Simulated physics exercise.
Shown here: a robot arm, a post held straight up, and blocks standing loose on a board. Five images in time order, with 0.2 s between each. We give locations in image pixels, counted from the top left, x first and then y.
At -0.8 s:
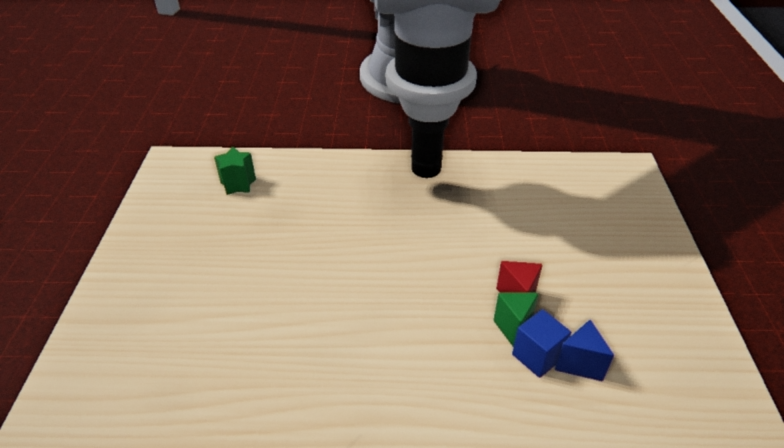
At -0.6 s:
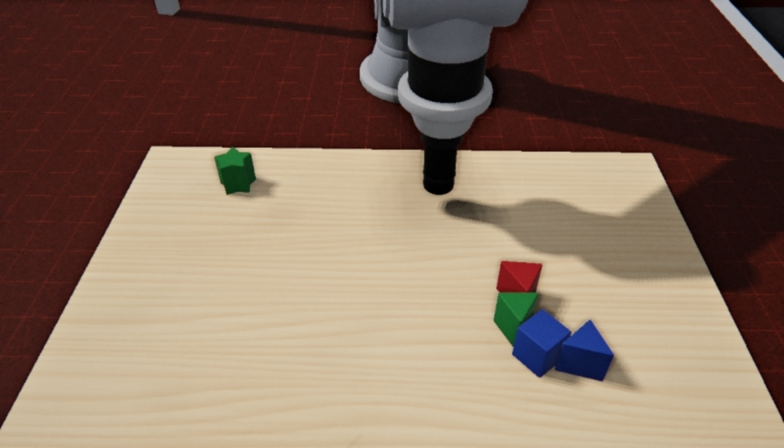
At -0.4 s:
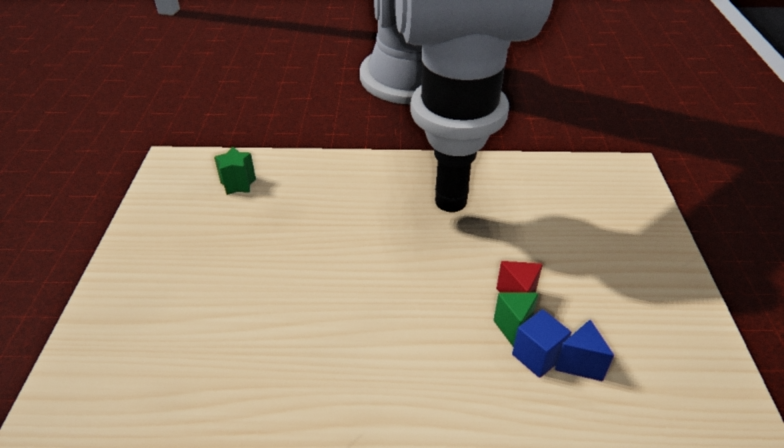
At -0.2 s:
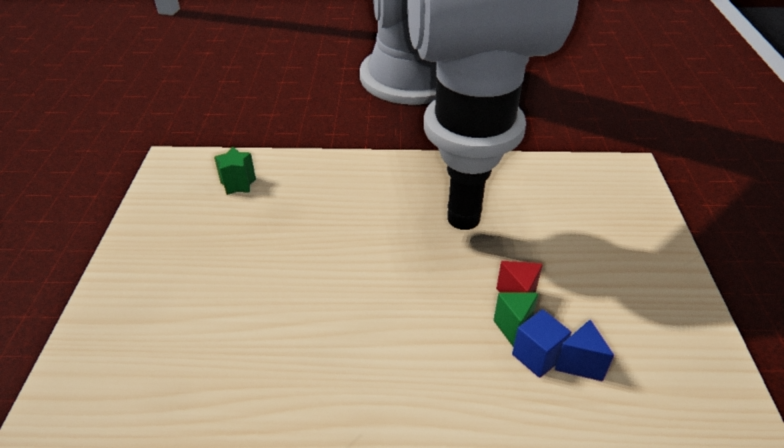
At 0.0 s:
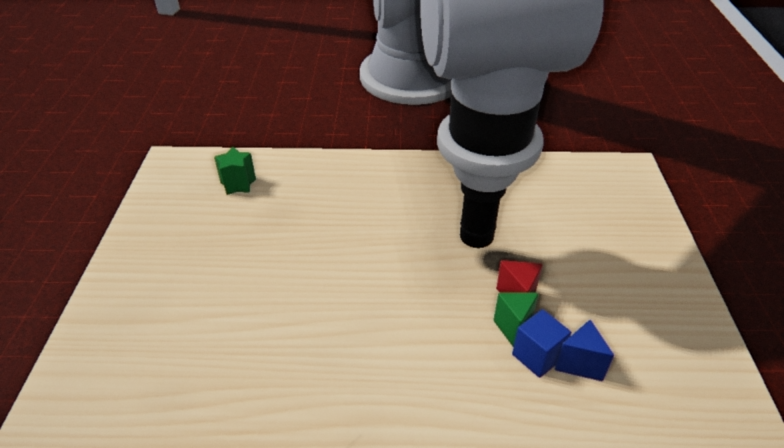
A grey robot arm with a black post pointing down reaches over a pale wooden board on a dark red tiled floor, seen from above at an angle. A green star-shaped block sits at the upper left, while a red block, a green one and two blue ones cluster at the lower right. The arm steadily moves the post down and rightward toward the cluster, while the blocks and camera stay still.
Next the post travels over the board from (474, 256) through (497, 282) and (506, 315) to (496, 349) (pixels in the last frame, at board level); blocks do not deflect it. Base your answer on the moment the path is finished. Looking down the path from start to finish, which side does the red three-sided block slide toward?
Towards the left-hand side.
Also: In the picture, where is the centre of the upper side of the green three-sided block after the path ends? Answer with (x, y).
At (517, 349).
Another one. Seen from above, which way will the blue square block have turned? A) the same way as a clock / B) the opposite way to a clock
I choose B.
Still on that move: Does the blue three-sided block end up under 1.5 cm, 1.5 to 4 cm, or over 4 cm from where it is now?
Short of 1.5 cm.
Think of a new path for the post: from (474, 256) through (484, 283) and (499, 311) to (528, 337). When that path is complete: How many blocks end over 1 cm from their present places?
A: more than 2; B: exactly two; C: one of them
Letter A.
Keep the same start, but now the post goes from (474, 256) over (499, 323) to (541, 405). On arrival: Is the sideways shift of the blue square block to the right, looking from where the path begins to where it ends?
Answer: No.
The first path, step by step. One third of the way, post (501, 265); red three-sided block (529, 276), turned 20° anticlockwise.
Two thirds of the way, post (509, 297); green three-sided block (522, 314); red three-sided block (549, 295), turned 55° anticlockwise; blue square block (548, 333).
At the end, post (499, 331); green three-sided block (517, 349), turned 25° anticlockwise; red three-sided block (548, 297), turned 70° anticlockwise; blue square block (552, 347), turned 35° anticlockwise; blue three-sided block (594, 341), turned 20° anticlockwise.
